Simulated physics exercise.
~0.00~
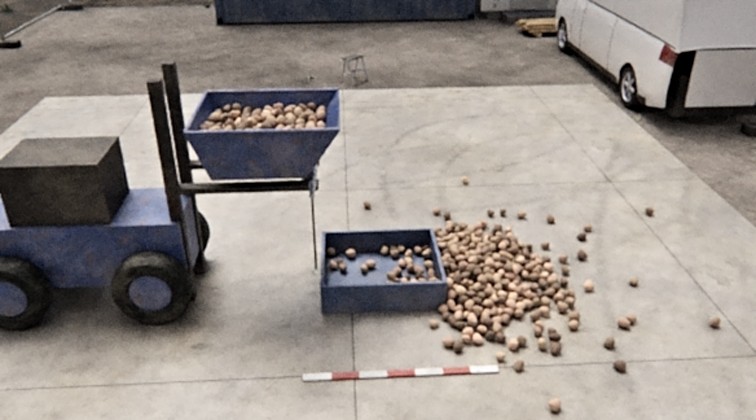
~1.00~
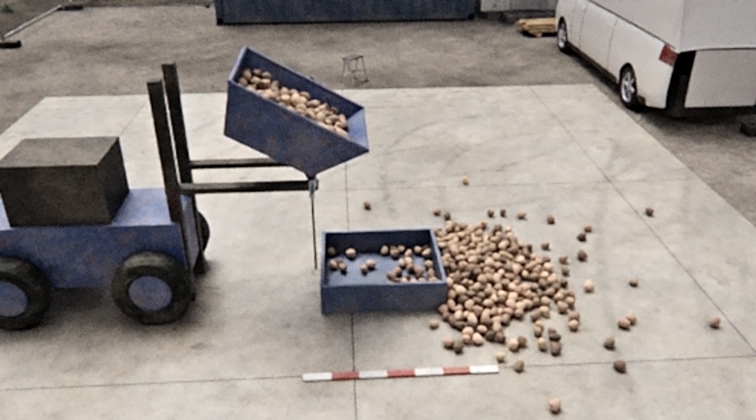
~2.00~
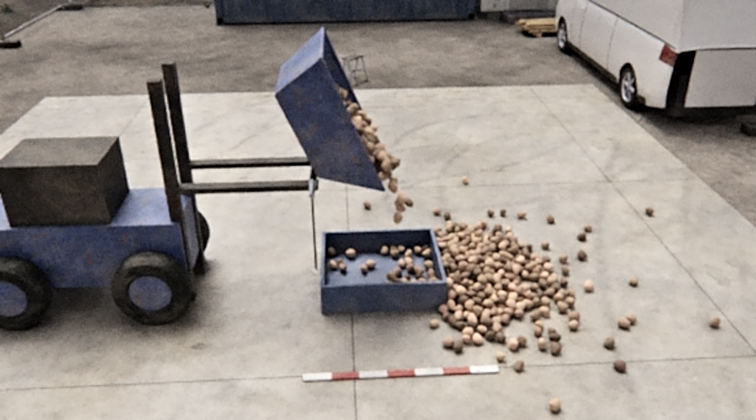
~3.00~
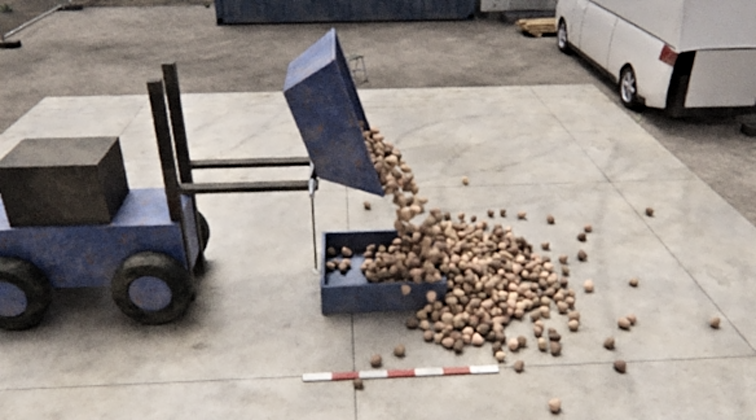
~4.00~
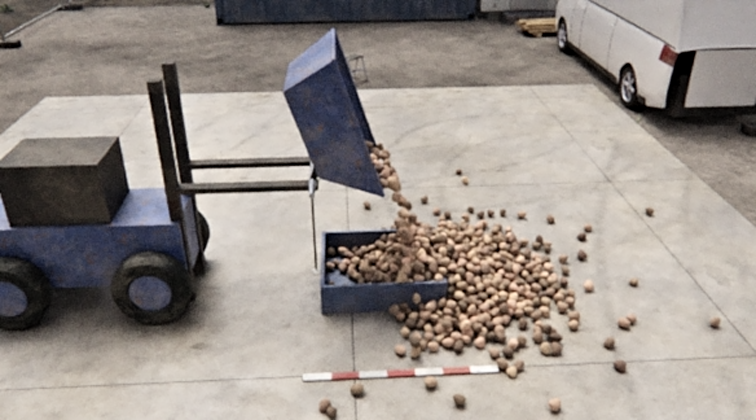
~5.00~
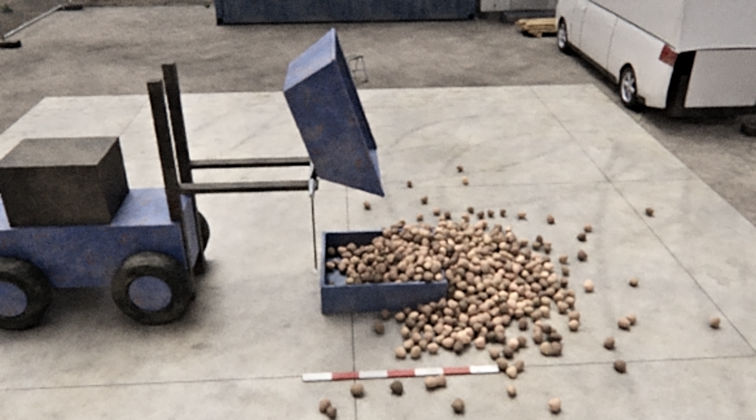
A blue forklift tipped its raised skip steeply to the right, pouring round brown stones into and over the low blue bin in front, until the skip hung empty and the bin was heaped, with many stones spilled across the concrete.
